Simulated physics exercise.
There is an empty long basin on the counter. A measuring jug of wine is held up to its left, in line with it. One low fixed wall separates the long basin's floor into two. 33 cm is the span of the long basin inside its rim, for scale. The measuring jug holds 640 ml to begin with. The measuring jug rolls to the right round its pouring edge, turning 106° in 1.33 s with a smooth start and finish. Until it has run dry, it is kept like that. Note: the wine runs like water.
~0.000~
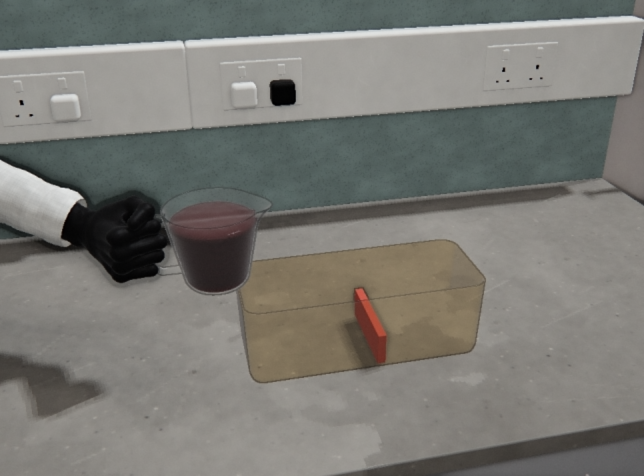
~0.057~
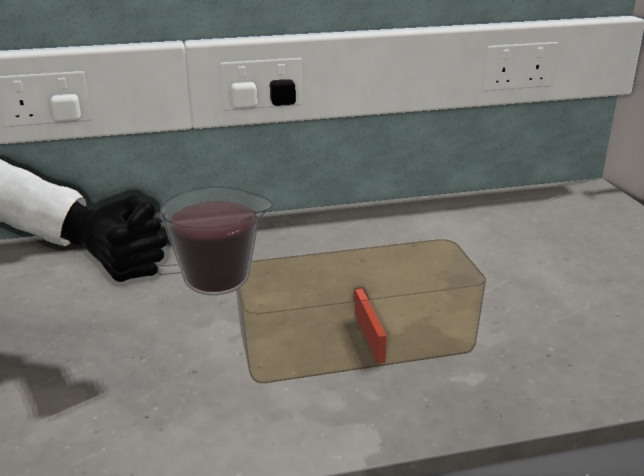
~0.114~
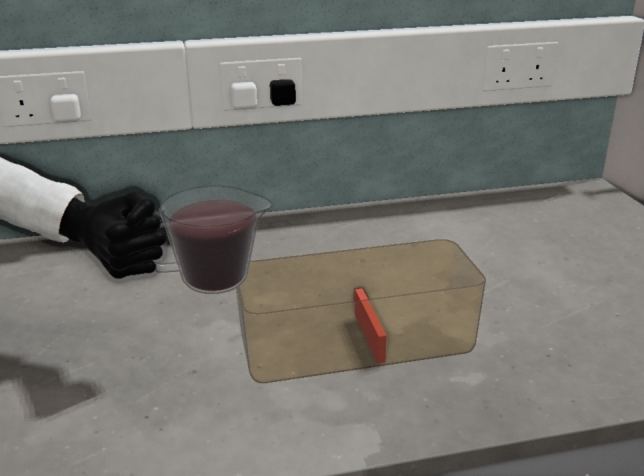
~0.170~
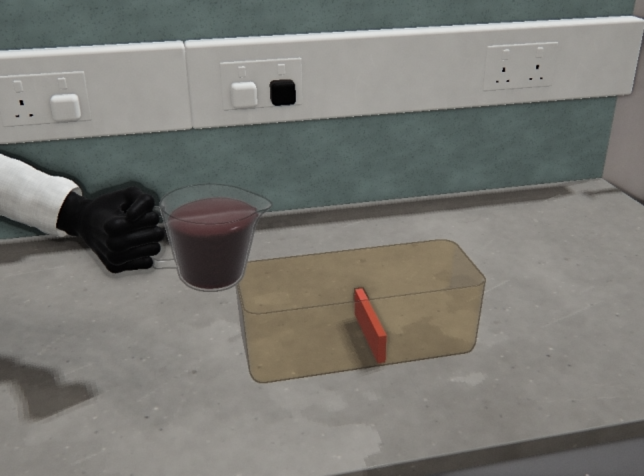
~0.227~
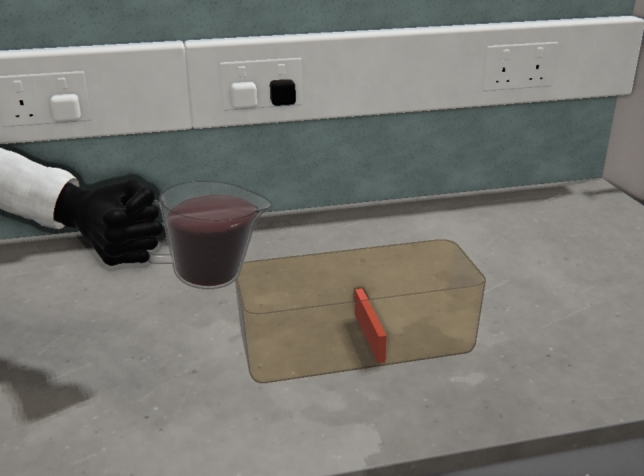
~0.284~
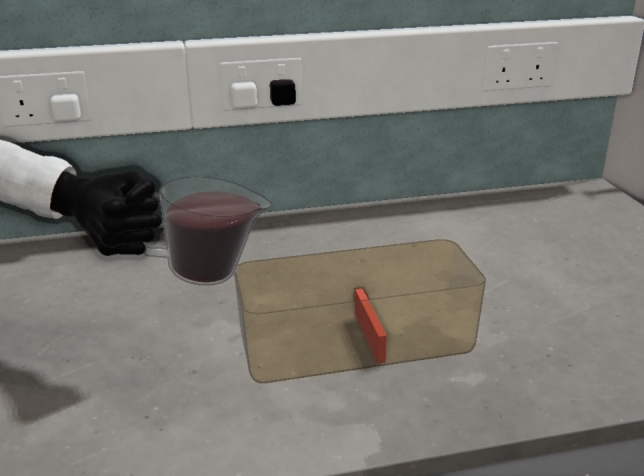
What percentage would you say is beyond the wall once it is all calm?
I would put it at about 5 per cent.
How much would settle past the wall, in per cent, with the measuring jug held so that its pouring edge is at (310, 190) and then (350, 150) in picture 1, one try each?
85 then 90 %.
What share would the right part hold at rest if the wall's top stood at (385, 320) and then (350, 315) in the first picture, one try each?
The first try gives 15 percent and the second 35 percent.
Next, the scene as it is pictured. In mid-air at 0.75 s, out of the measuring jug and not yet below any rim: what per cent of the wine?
It comes to roughly 20 per cent.
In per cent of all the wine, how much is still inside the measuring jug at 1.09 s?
About 12 per cent.
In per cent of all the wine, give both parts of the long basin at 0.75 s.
Around 9 percent on the left and 0 on the right.
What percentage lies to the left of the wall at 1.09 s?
64 %.
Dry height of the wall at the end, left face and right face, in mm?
Left about 20 mm, while the right is about 44 mm.
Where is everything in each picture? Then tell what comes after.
In the first frame, tilt 0°; pouring edge (273, 202); surface from (168, 221) to (257, 212); the long basin's rim runs from (239, 289) to (470, 261); the wall's top is at (370, 312).
In the second frame, tilt 0°; pouring edge (273, 202); surface from (168, 221) to (257, 212).
In the third frame, tilt 2°; pouring edge (273, 202); surface from (167, 220) to (257, 210).
In the fourth frame, tilt 4°; pouring edge (273, 202); surface from (167, 218) to (257, 209).
In the fifth frame, tilt 7°; pouring edge (272, 202); surface from (166, 215) to (258, 205).
In the sixth frame, tilt 11°; pouring edge (272, 203); surface from (165, 211) to (260, 203).
After 0.75 s the tilt is 63° and 70 per cent is still to pour, 9 is left of the wall and 0 right of it.
After 1.09 s the tilt is 98° and 12 per cent is still to pour, 64 is left of the wall and 1 right of it.
After 1.44 s the tilt is 106° and 0 per cent is still to pour, 91 is left of the wall and 4 right of it.
After 1.83 s the tilt is 106° and 0 per cent is still to pour, 91 is left of the wall and 5 right of it.
In the end 91 per cent lies left of the wall, 5 right of it and 4 outside.
